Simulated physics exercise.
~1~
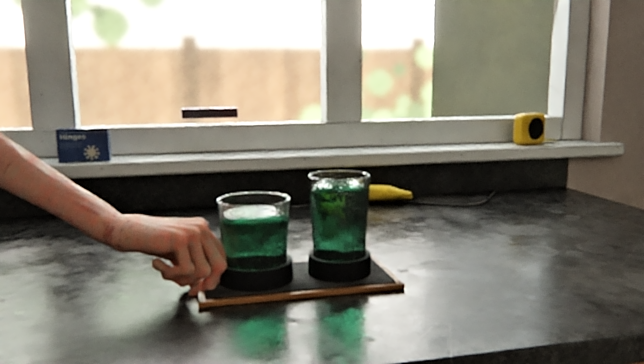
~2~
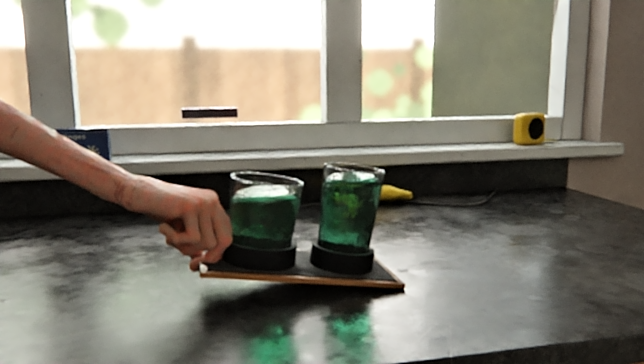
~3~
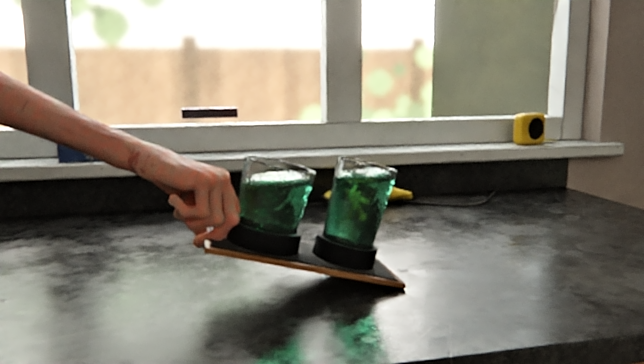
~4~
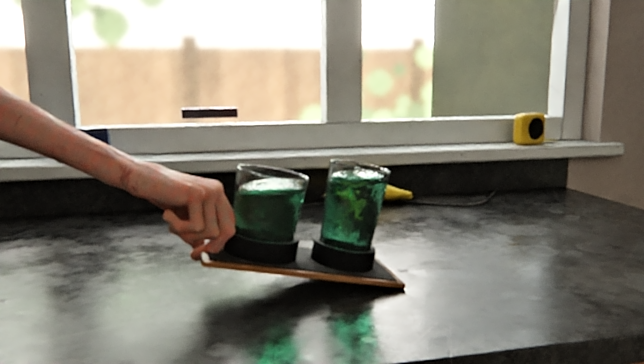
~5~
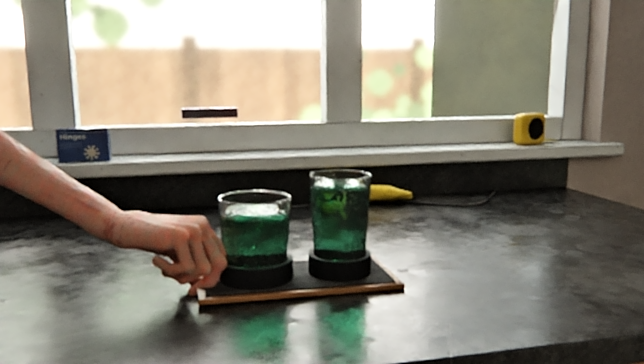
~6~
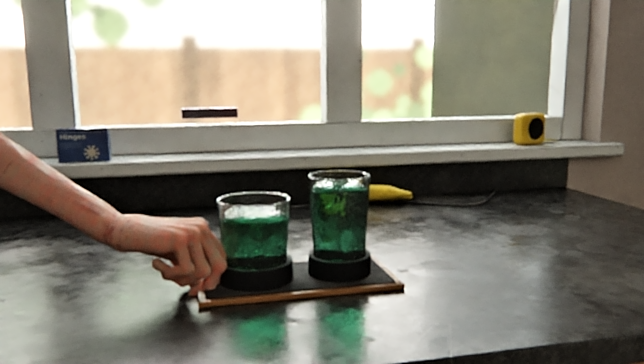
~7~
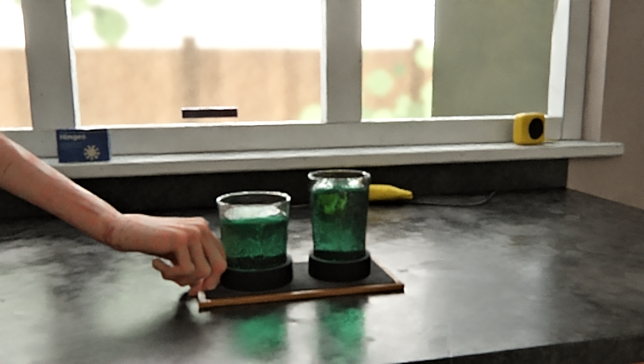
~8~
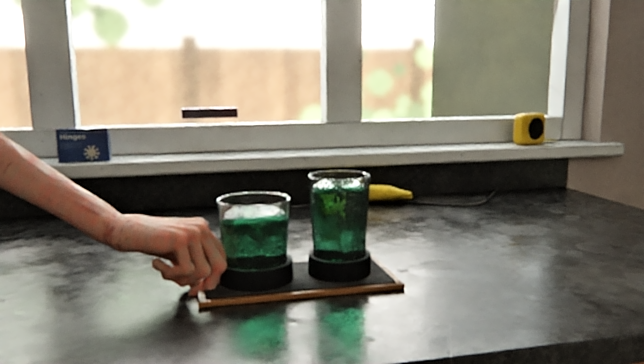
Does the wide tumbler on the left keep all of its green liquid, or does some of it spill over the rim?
The tumbler keeps all of its liquid as the tray is tilted and set back down.
